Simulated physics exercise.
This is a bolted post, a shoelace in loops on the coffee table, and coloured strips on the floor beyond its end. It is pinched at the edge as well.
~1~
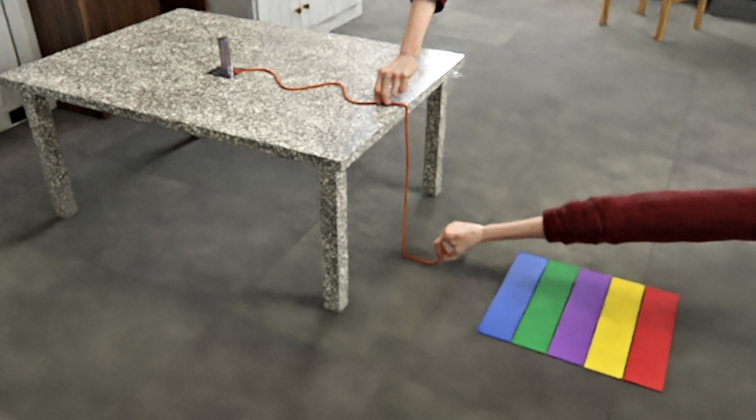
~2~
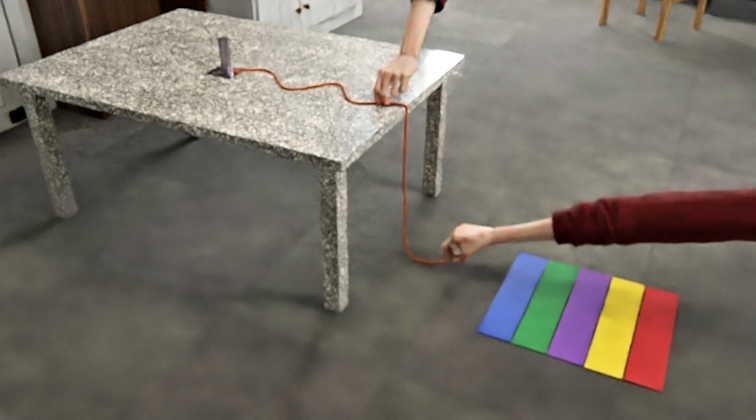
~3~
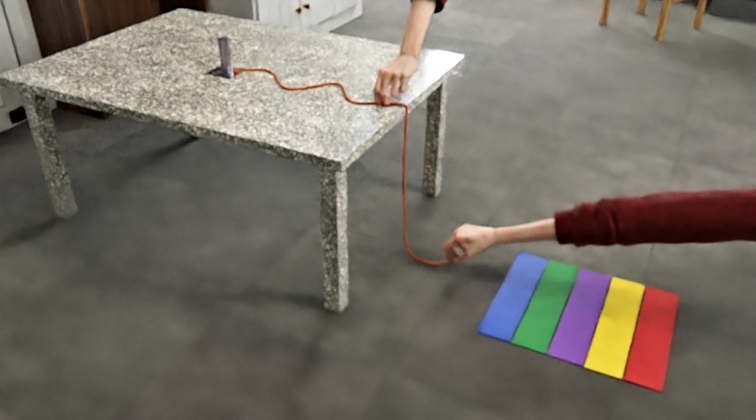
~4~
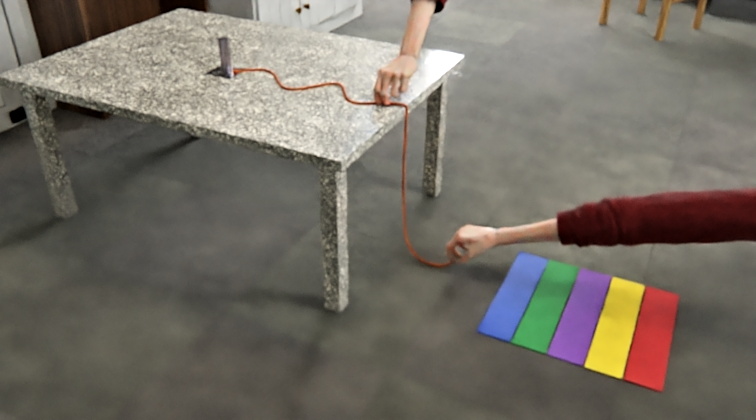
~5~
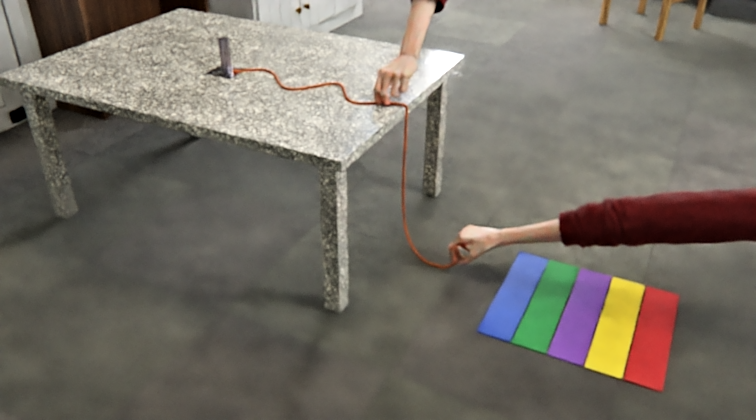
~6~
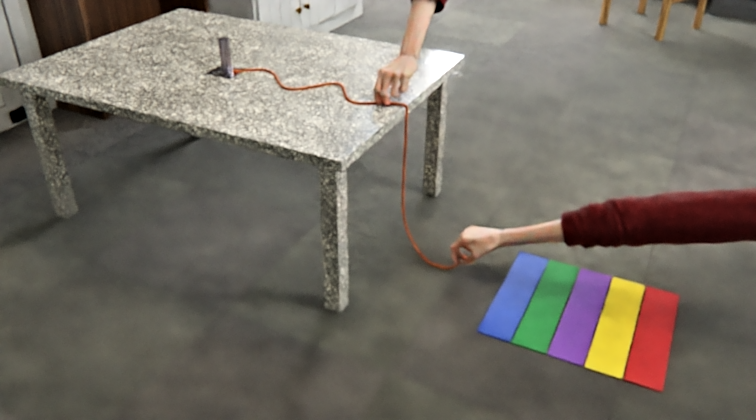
A hand in a dark red sleeve drew the hanging end of an orange shoelace slightly to the right near the coloured strips on the floor, while another hand pinched it at the table's edge.
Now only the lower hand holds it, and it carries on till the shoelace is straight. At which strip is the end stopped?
The end stops over the yellow strip.
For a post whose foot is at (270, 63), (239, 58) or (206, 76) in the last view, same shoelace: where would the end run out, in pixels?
In that order: (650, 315), (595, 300) and (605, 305).
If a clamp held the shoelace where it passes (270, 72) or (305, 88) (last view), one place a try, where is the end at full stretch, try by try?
About (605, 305) and (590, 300).
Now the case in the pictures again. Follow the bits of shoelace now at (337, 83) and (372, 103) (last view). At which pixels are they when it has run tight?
Near (359, 97) and (422, 125).
Soon after, end near (553, 288); over green.
Then, end near (594, 300); over purple.
At full stretch, end near (620, 307); over yellow. It gets as far as the yellow strip.
